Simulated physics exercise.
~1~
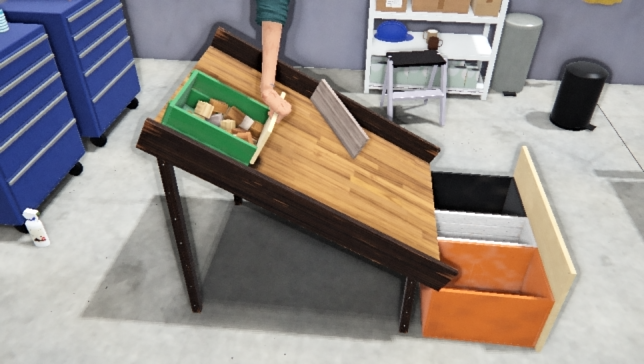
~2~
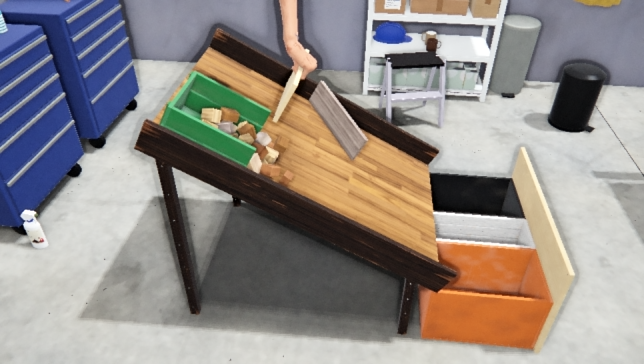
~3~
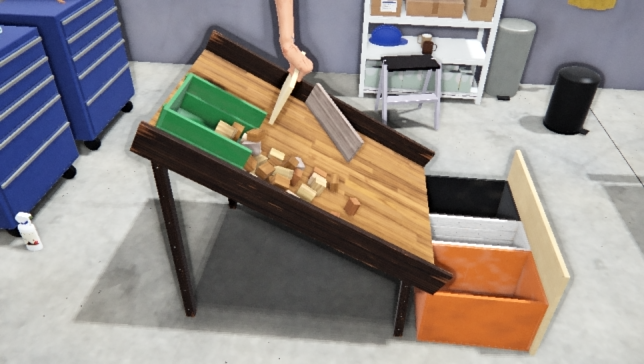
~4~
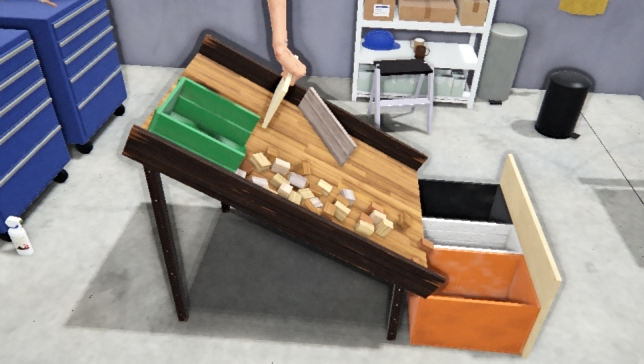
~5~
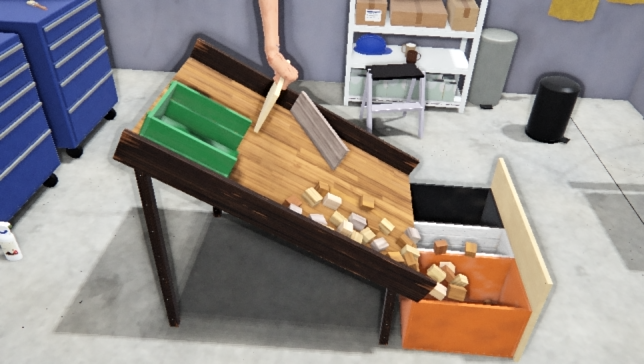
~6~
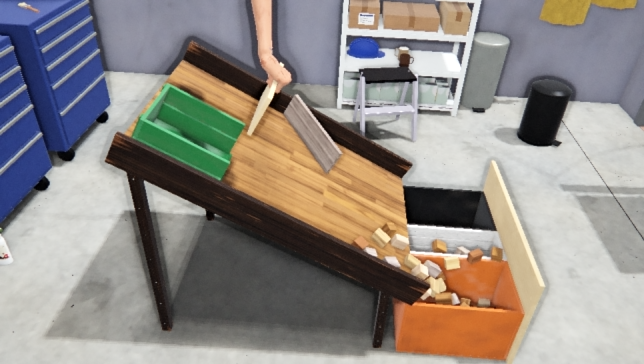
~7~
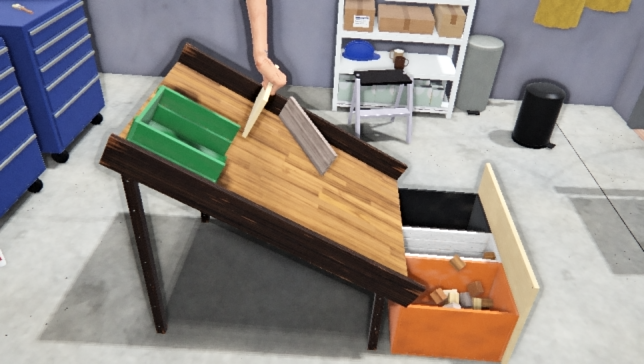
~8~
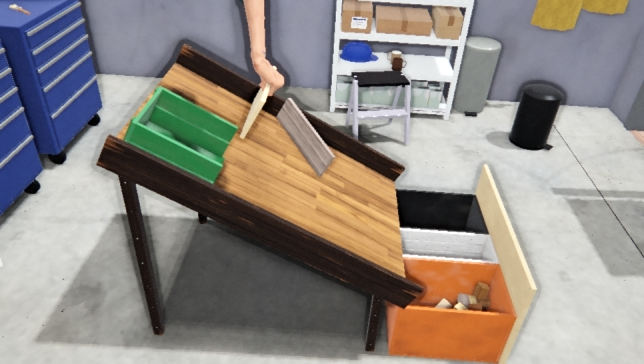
Wooden blocks spilling from a green pen as a hand lifts the gate, tumbling down a sloped table mostly into an orange tote.
